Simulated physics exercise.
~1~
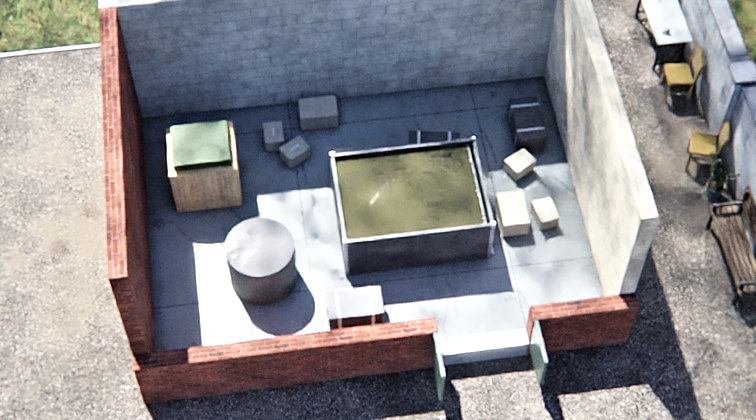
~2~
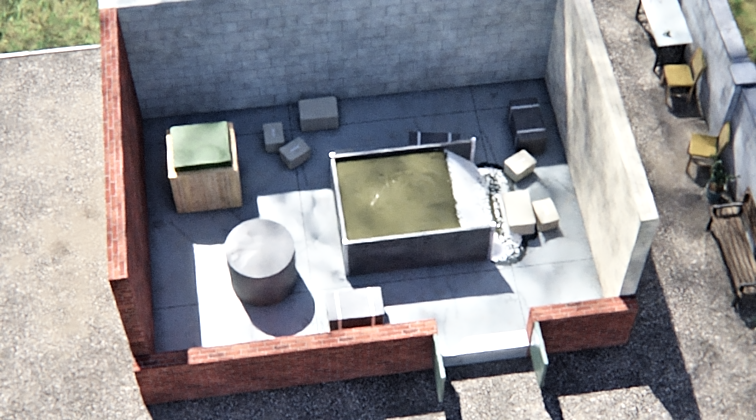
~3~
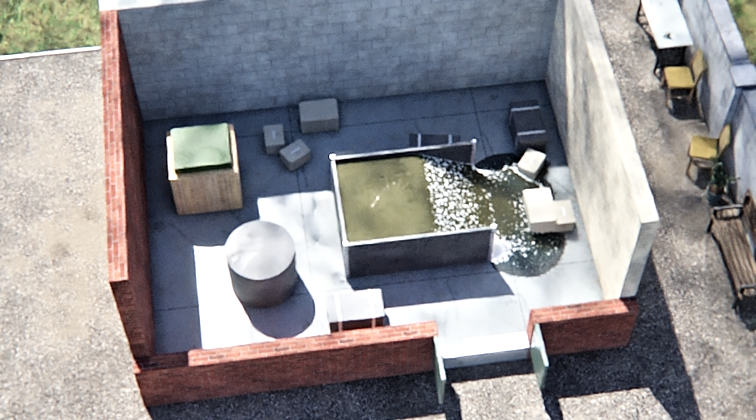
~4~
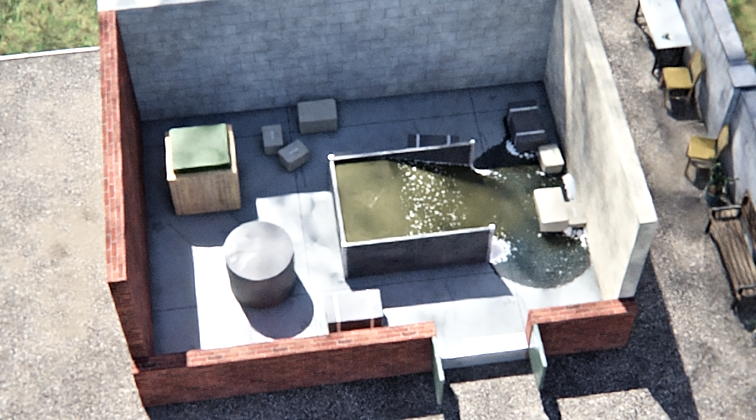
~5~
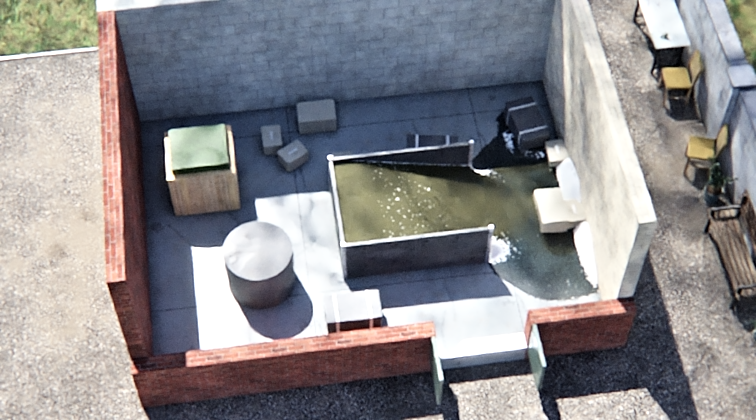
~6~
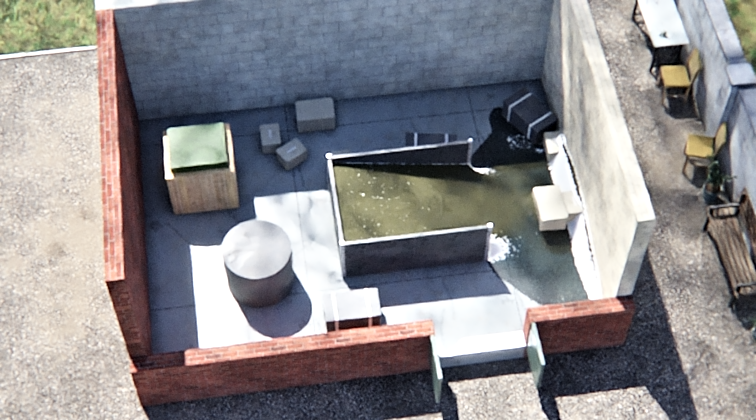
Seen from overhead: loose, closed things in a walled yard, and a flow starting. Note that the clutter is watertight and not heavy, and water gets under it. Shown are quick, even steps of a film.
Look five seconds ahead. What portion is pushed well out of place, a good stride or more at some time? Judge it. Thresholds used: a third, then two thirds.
My call: Two thirds or above.
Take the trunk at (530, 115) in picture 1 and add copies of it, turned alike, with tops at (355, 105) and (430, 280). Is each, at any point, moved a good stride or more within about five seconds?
Taking them in order, the first one goes the distance and the second one goes the distance.
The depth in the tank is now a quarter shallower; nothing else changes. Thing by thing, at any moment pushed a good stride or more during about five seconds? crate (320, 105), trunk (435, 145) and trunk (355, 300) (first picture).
The first reached the mark, the second stopped before it, the third reached the mark.
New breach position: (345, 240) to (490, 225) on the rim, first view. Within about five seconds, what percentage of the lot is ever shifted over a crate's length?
I'd put it around 40 percent.
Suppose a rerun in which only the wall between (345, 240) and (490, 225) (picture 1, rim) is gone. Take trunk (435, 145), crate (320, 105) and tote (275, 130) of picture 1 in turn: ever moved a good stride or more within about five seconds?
Well, in order they come out as under that mark, under that mark and under that mark.
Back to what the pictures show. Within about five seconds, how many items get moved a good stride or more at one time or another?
The total is 9.
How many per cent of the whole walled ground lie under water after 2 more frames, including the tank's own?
My estimate is about 30 per cent.
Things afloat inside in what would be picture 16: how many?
4.
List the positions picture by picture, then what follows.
In the first frame, a tote at (520, 160), on the bottom; a crate at (513, 208) rests on the ground; 0 of 10 have shifted.
In the second frame, a tote at (520, 162) rests on the ground; a crate at (519, 208), on the bottom, close to its start; 1 of 10 have shifted.
In the third frame, a tote at (532, 160) rests on the ground, close to its start; a crate at (540, 205), on the bottom, a stride from its start; 3 of 10 have shifted.
In the fourth frame, a tote at (551, 155), on the bottom, a stride from its start; a crate at (552, 205) floats, a stride from its start; 3 of 10 have shifted.
In the fifth frame, a tote at (557, 150), on the bottom, a stride from its start; a crate at (552, 205) floats, a stride from its start; 4 of 10 have shifted.
In the sixth frame, a tote at (556, 142), afloat, a stride from its start; a crate at (551, 203), afloat, a stride from its start; 4 of 10 have shifted.
A moment on, 3 of 10 are well off their spots; 3 afloat.
Next, 4 of 10 are well off their spots; 4 afloat.
Later, 8 of 10 are well off their spots; 8 afloat.
In the end, 9 of 10 are well off their spots, and 9 have been at some point; 10 afloat.
